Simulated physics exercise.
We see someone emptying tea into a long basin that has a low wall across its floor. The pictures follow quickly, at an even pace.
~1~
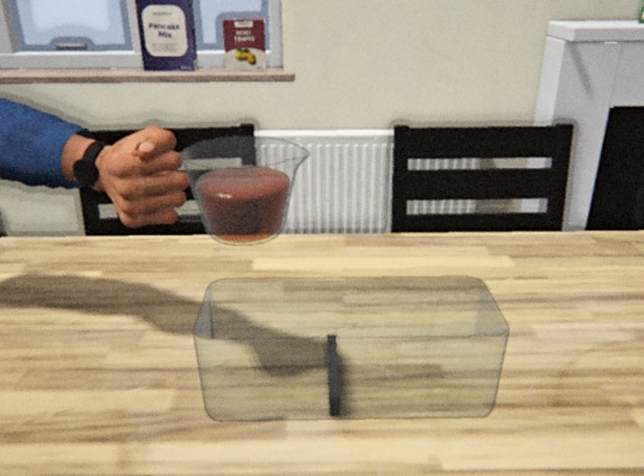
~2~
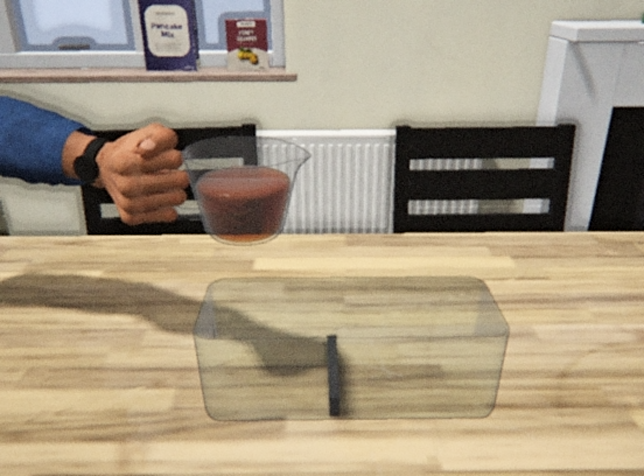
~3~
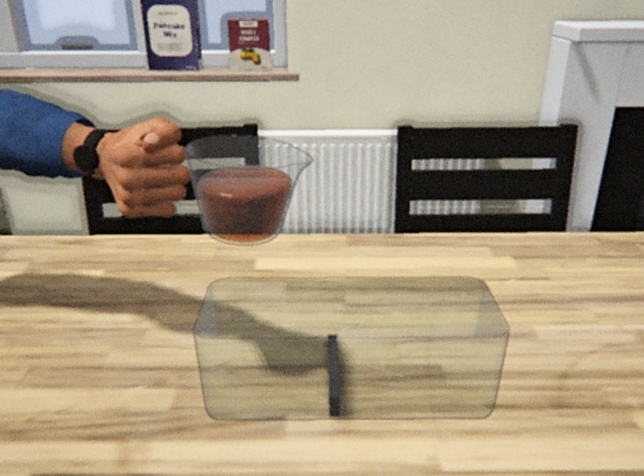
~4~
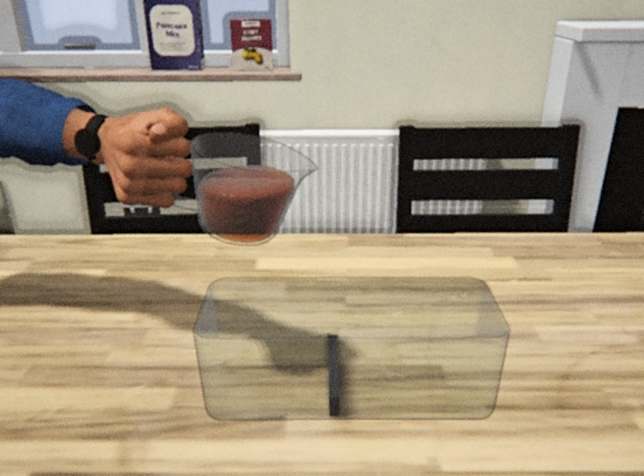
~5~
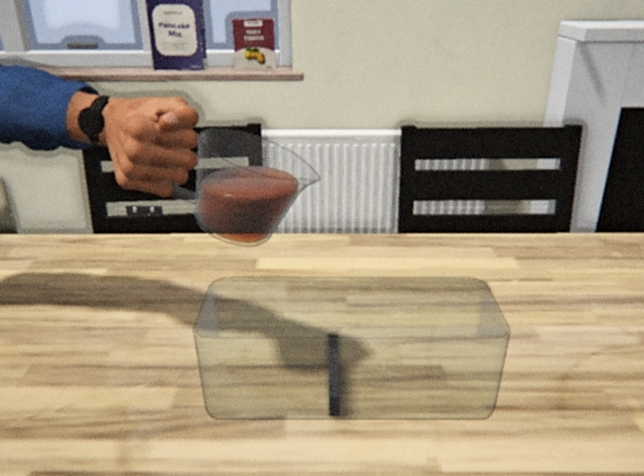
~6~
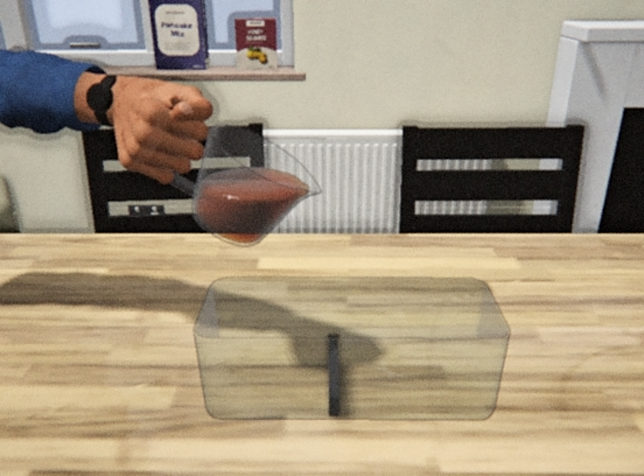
A hand gripping a glass jug of reddish-brown tea held it nearly level above a long, clear basin with a low wall across its floor, then steadily tilted the jug toward the right.
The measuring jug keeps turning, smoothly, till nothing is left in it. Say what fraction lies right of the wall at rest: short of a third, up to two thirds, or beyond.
It comes to over two thirds.
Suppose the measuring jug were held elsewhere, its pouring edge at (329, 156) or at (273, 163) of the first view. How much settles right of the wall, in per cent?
In turn 90 and 20 in a hundred.
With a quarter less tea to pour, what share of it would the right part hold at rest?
Some 75 per cent.
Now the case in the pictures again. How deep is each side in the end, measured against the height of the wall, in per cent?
The left part 10 per cent, the right part 50.
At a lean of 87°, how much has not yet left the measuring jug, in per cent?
It comes to 45 per cent or so.
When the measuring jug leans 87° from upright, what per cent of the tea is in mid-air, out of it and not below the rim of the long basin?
About 35 per cent.
A moment on, the measuring jug is tipped on its side and 47 per cent is still to pour, 0 is left of the wall and 19 right of it.
Next, the measuring jug is tipped right over and 4 per cent is still to pour, 11 is left of the wall and 76 right of it.
Then the measuring jug is tipped right over and 0 per cent is still to pour, 19 is left of the wall and 80 right of it.
Later the measuring jug is tipped right over and 0 per cent is still to pour, 19 is left of the wall and 80 right of it.
In the end 19 per cent lies left of the wall, 80 right of it and 1 outside.
